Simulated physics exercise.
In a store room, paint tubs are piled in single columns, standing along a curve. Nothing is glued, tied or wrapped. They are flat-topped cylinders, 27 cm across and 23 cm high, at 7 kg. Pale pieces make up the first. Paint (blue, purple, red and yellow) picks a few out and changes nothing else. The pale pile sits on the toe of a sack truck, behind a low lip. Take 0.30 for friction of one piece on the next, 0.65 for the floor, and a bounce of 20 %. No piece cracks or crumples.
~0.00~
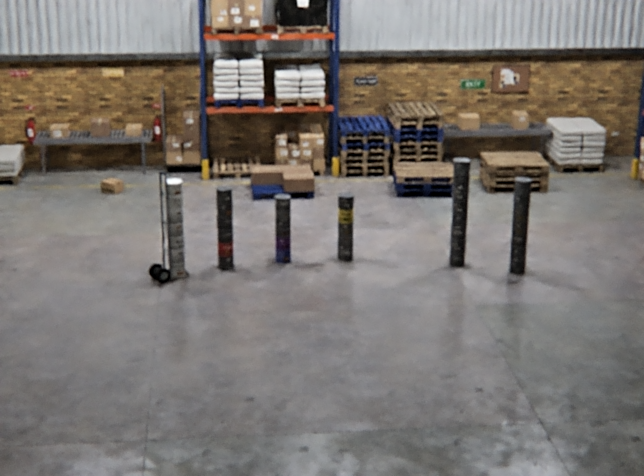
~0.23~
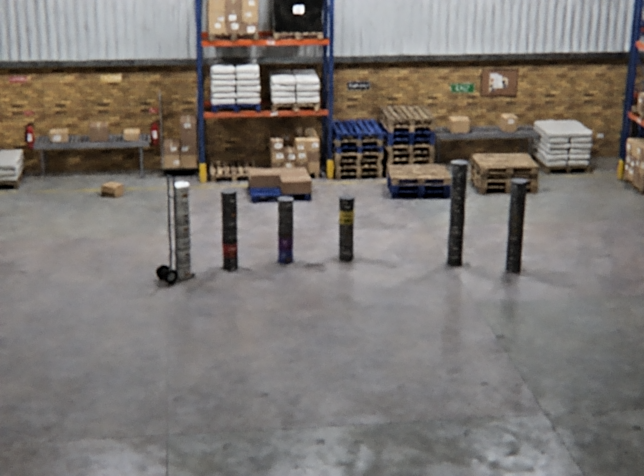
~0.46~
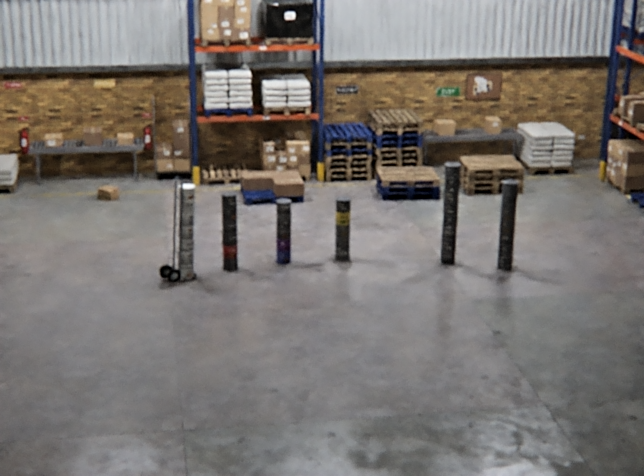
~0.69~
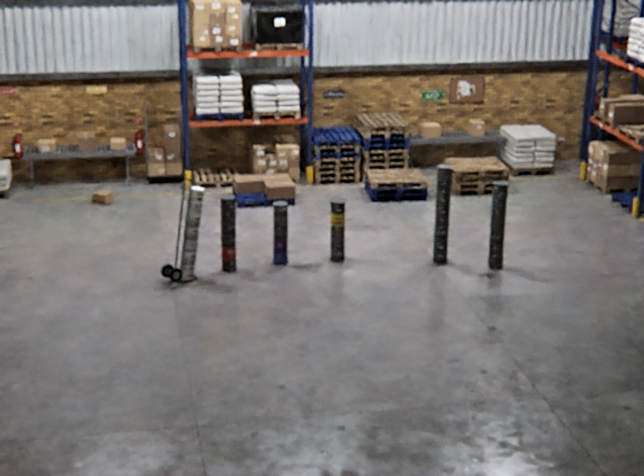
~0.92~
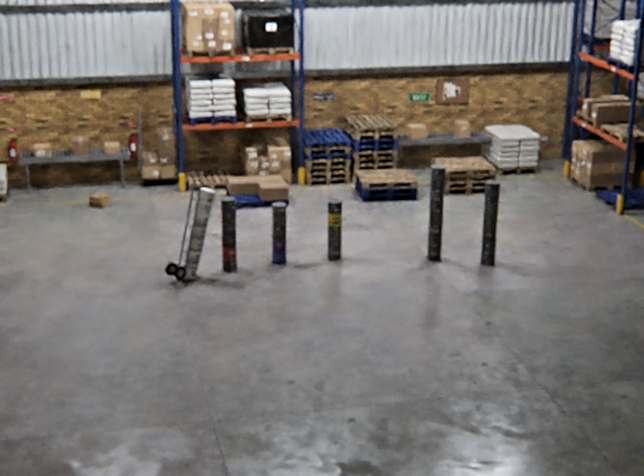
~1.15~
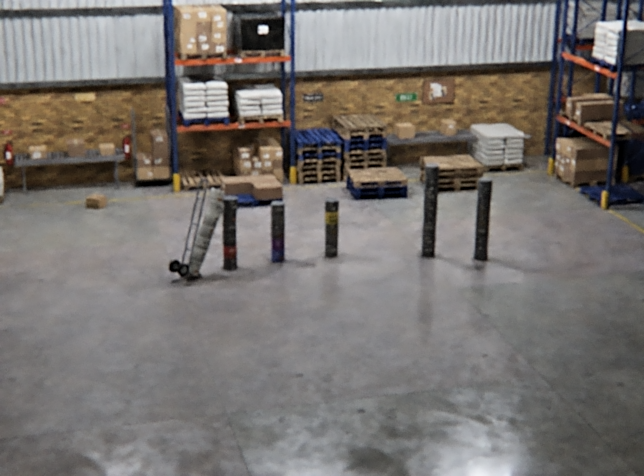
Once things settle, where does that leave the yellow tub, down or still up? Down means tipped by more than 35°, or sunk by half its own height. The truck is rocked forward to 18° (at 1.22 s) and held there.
In the end the yellow tub holds its level.
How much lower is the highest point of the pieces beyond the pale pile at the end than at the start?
About 0 cm.
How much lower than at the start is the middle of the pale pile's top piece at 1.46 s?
About 20 cm.
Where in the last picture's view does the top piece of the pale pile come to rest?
Near (252, 238).
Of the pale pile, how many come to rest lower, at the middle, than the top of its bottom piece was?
7 of them.
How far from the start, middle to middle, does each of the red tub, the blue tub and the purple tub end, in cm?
About: Red 60, blue 0, purple 60.
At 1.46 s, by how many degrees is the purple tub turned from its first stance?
Roughly 0°.
Around 1.46 s, 7 of the pale pile down; none of the 31 other tubs down, 6 disturbed; yellow tub unmoved; red tub tipped 6°.
Around 1.88 s, 7 of the pale pile down; 1 of the 31 other tubs down; yellow tub unmoved; red tub tipped 29°.
Around 2.46 s, 7 of the pale pile down; 8 of the 31 other tubs down; yellow tub unmoved; red tub tipped 64°, 17 cm lower.
Around 3.14 s, 7 of the pale pile down; 10 of the 31 other tubs down; yellow tub displaced 7 cm; purple tub on its side.
Finally (4.0 s), 7 of the pale pile down; 10 of the 31 other tubs down; yellow tub displaced 7 cm; purple tub on its side; red tub on its side. Seen by the last camera, middles, yellow tub near (335, 217), purple tub near (299, 246).
